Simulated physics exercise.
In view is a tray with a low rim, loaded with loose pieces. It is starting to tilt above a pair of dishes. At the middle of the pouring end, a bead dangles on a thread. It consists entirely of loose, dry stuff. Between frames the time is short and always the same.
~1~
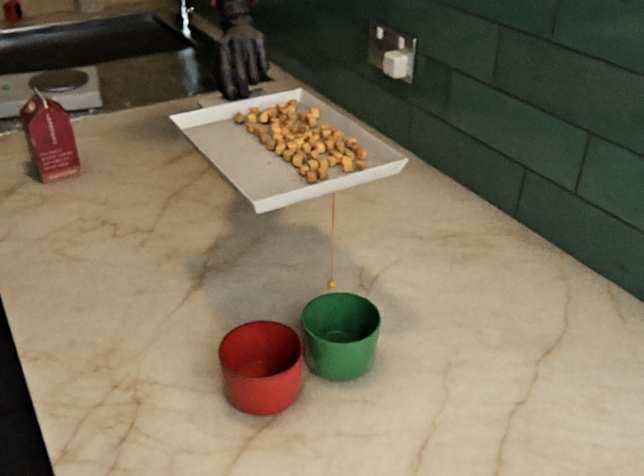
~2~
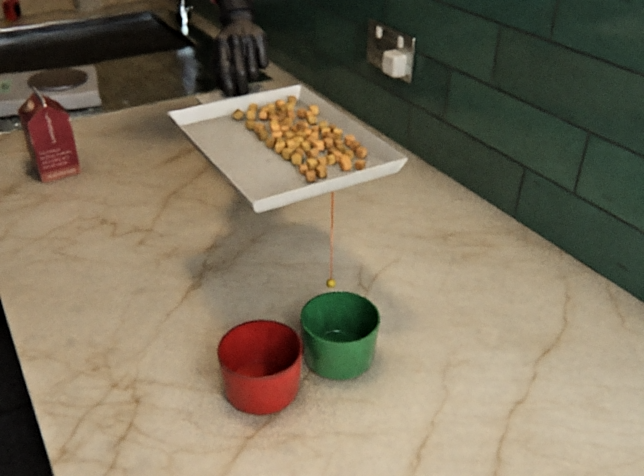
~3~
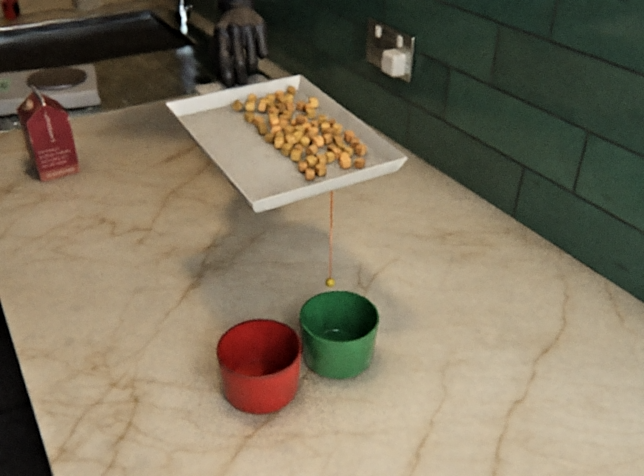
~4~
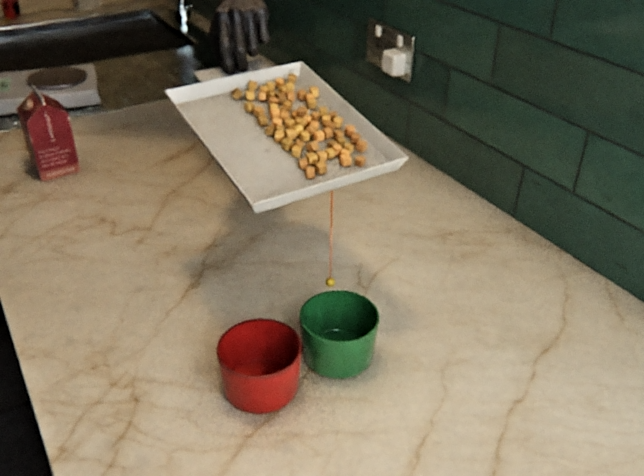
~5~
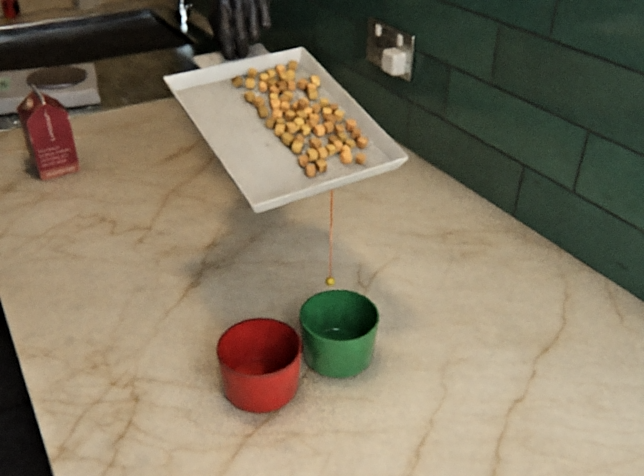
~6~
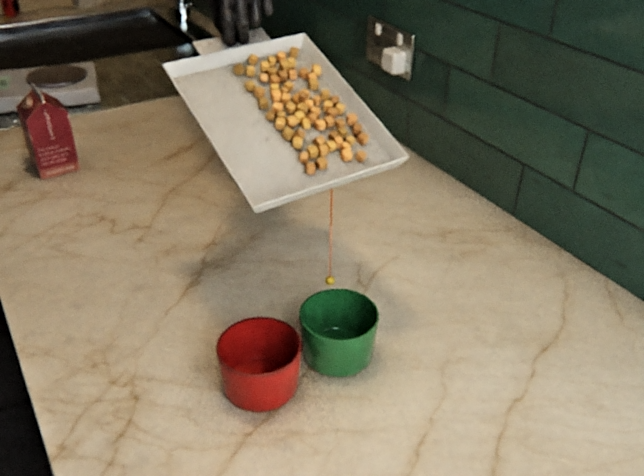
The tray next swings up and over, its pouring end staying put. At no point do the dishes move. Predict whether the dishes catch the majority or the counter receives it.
The dishes catch the majority.
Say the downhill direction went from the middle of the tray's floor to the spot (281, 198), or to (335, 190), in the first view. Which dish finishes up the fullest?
Outcome by order - one: Left side; two: Right side.
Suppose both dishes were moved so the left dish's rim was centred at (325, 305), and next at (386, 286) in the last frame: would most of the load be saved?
So that's a lesser portion the first time round, a lesser portion the second.
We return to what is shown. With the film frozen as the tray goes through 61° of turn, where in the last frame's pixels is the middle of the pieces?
Its middle sits at about pixel (330, 171).
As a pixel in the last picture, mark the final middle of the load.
The centre comes to rest close to (330, 353).
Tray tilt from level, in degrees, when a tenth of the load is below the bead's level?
Angle: Approx. 75 degrees.
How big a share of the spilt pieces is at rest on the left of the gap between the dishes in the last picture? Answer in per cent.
Some 10 per cent.
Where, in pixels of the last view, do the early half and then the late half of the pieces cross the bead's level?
The opening half passes (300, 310), the closing half (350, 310).
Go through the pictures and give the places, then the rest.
Corners of the pouring end (257, 198) and (400, 158), level; middle of the load (302, 139), small wooden cubes; left dish (281, 391); right dish (362, 357); bead on its thread (332, 284), in the first picture.
Corners of the pouring end (256, 197) and (399, 157), level; middle of the load (301, 137), in the second picture.
Corners of the pouring end (255, 198) and (399, 156), tipped barely, lowest at the left corner; middle of the load (300, 131), in the third picture.
Corners of the pouring end (256, 199) and (400, 156), tipped a little, lowest at the left corner; middle of the load (301, 124), in the fourth picture.
Corners of the pouring end (256, 200) and (400, 155), tipped a little, lowest at the left corner; middle of the load (301, 117), in the fifth picture.
Corners of the pouring end (256, 201) and (401, 154), tipped clearly, lowest at the left corner; middle of the load (302, 109); left dish (279, 388); right dish (360, 353), in the sixth picture.
Just after the last frame, tray tipped steeply; almost all on the tray; about a tenth in the air.
A moment on, tray tipped right over; roughly half on the tray; roughly a quarter in the left dish; about a tenth in the right dish; about a tenth outside both; roughly a quarter in the air.
Further on, tray tipped past a quarter turn; roughly a third in the left dish; roughly half in the right dish; roughly a quarter outside both.
When it is over, tray tipped past a quarter turn; roughly a third in the left dish; roughly half in the right dish; roughly a quarter outside both.
